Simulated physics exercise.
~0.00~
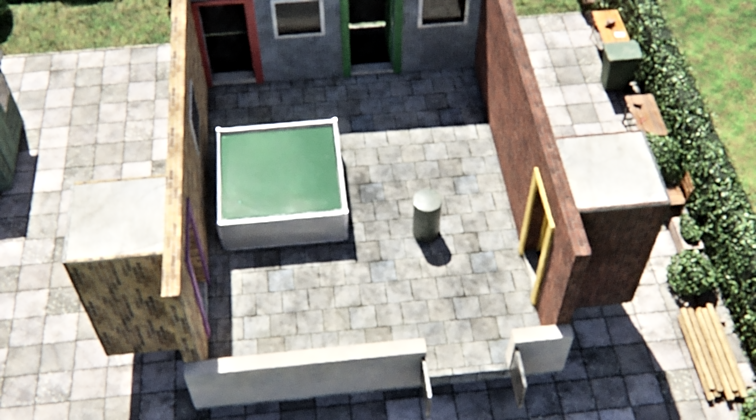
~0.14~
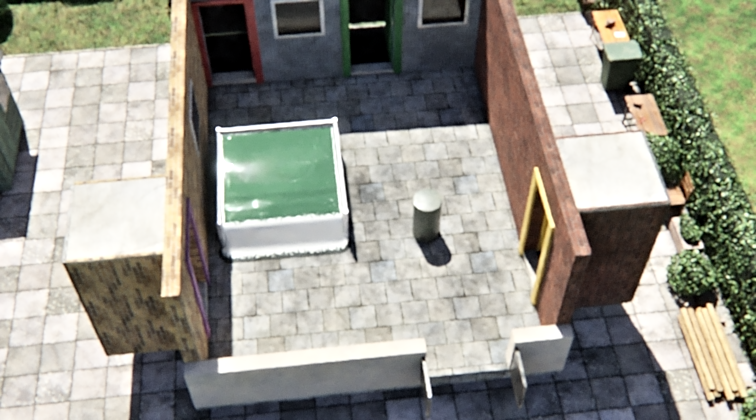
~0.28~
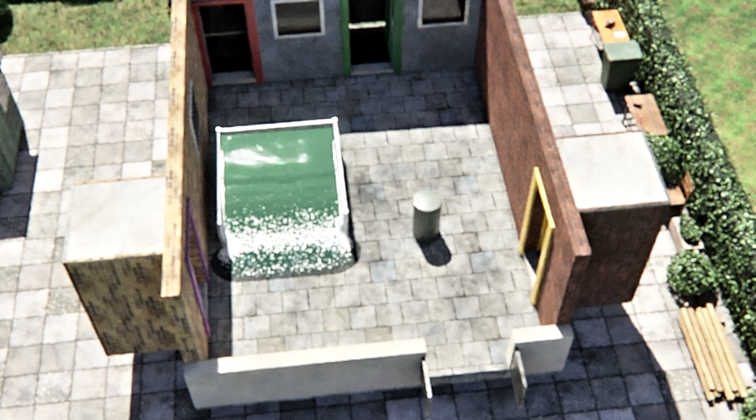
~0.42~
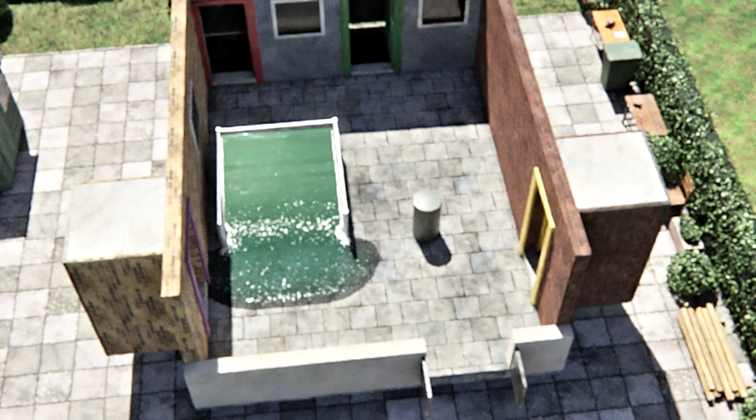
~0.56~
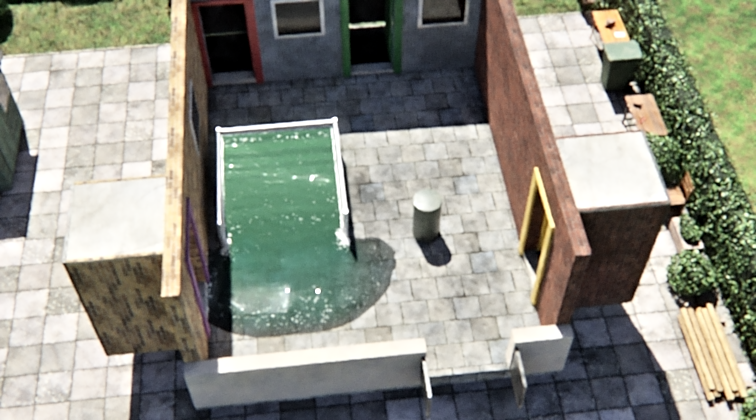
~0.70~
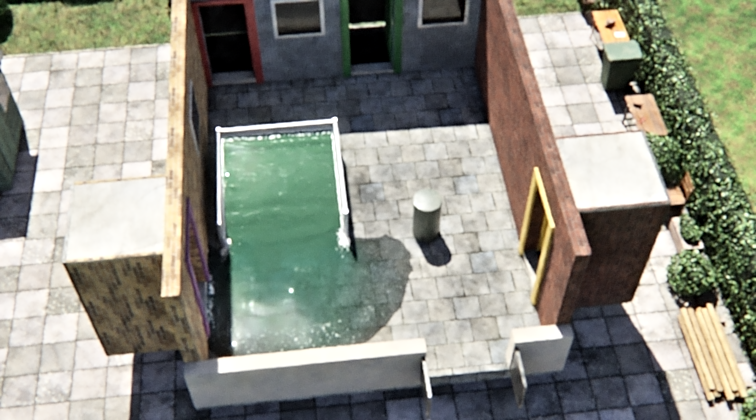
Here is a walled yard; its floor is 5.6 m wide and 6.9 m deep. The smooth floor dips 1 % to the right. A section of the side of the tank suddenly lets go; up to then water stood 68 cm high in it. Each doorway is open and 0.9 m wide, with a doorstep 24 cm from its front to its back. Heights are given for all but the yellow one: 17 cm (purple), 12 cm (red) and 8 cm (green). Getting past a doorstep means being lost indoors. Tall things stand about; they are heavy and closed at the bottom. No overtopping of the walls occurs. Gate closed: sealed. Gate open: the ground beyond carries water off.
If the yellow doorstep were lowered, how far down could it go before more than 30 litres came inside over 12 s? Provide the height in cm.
Down to about 19 cm.
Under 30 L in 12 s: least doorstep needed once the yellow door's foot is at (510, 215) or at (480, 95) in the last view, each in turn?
In turn: About 9.5 cm, about 8.5 cm.
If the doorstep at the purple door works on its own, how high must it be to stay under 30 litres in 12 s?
At purple, roughly 19 cm.
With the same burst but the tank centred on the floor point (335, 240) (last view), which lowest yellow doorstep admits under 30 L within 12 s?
Then roughly 14.0 cm.
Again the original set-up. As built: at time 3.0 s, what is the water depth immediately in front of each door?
Depths in cm - purple: 28, red: 0, yellow: 11, green: 0.
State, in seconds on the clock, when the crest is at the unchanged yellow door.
Near 4.5 seconds.
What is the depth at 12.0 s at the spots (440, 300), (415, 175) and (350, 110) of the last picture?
Roughly 6, 4 and 6 cm, in turn.
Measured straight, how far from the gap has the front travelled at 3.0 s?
Roughly 5.0 m.
After 1.4 s water covers 30 % of the floor, deepest (47 cm) near (209, 375); it has not reached the yellow door.
After 3.0 s water covers 40 % of the floor, deepest (32 cm) near (545, 342); 11 cm at the yellow door, 0 litres in over its 15 cm doorstep.
After 12.0 s water covers 95 % of the floor, deepest (11 cm) near (244, 97); 8 cm at the yellow door, 78 litres in over its 15 cm doorstep.
At the yellow door as built, the water arrived by 3.0 s and peaked near 25 cm at 4.4 s.
Run again over the same 12 s with other heights there, 63 litres in over 16 cm, 9 litres over 22 cm. The limit of 30 litres is kept from about 19 cm up.
